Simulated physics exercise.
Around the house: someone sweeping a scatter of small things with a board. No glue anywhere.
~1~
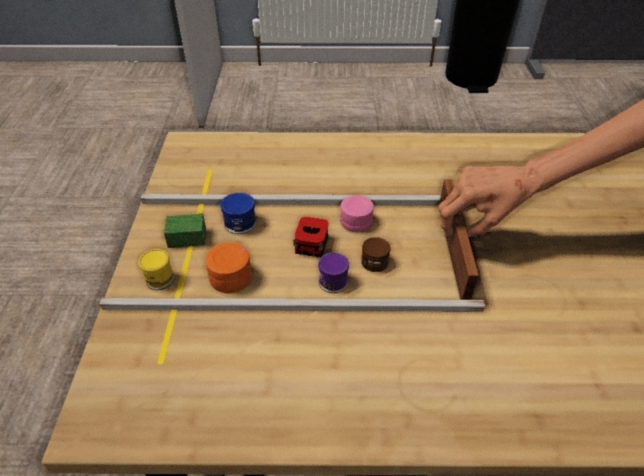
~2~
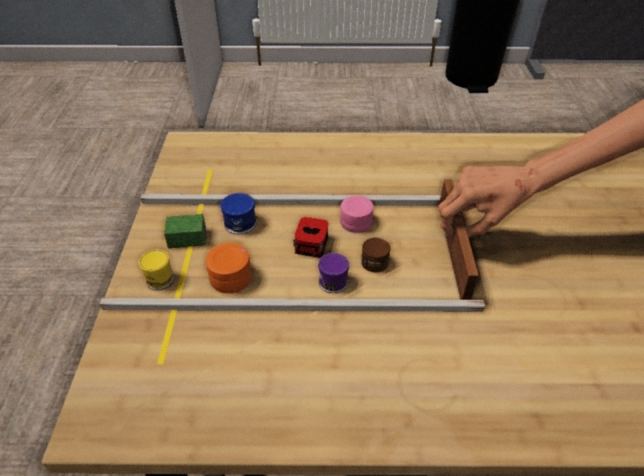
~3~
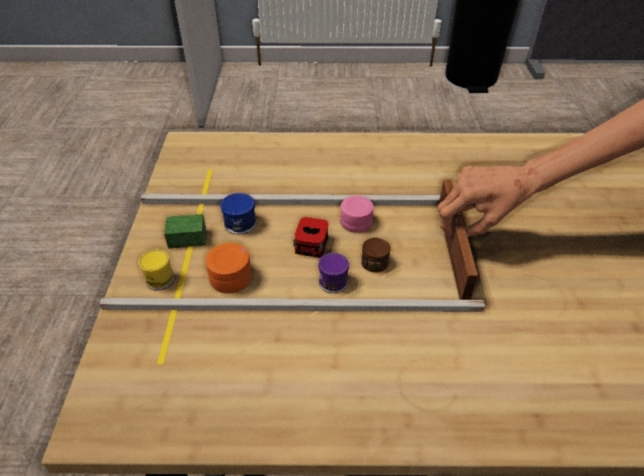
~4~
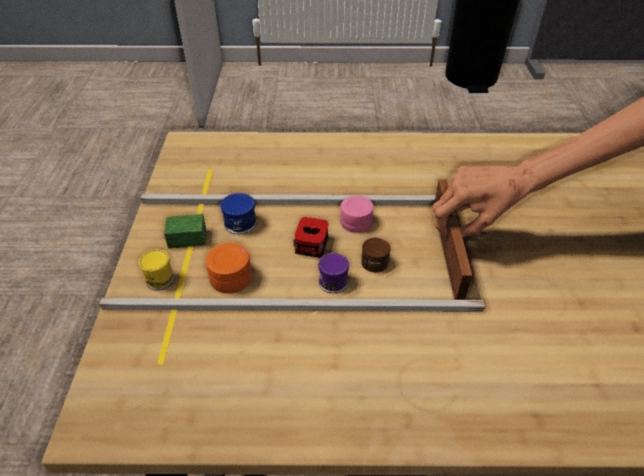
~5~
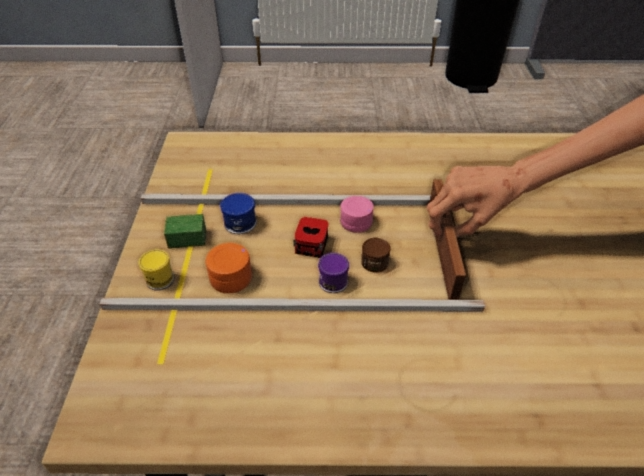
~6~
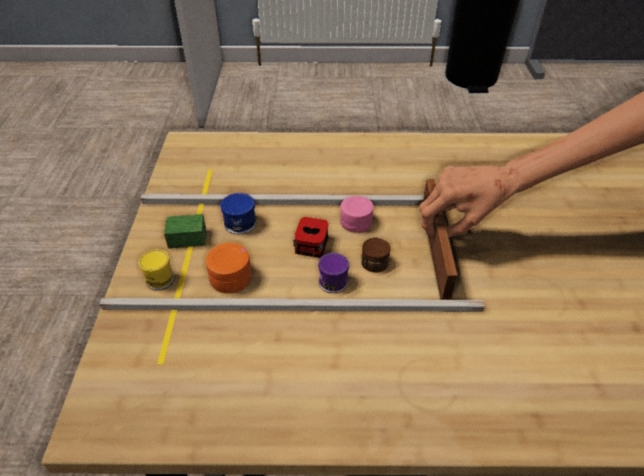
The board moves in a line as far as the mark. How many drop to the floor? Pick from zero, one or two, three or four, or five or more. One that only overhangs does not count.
Outcome: The number that fall off is one or two.
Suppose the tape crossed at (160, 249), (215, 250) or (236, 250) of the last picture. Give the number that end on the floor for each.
Try by try, 4, 0 and 0.
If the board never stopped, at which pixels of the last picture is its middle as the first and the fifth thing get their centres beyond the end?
Near (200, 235) and (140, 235).
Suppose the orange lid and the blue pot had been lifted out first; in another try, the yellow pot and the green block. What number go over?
It would be 0 and 0.
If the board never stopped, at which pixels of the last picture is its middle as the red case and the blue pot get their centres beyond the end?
About (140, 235), and (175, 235) for the other.
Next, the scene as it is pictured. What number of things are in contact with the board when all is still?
In contact: 4.
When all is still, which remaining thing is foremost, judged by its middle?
The green block ends nearest.
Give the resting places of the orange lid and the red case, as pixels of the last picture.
The orange lid stops around (135, 263); the red case around (176, 228).
A little later, none off yet; yellow pot at rest near (157, 270); green block at rest near (186, 231); orange lid at rest near (229, 268).
When it is over, the number that fall off is one or two; down, yellow pot.
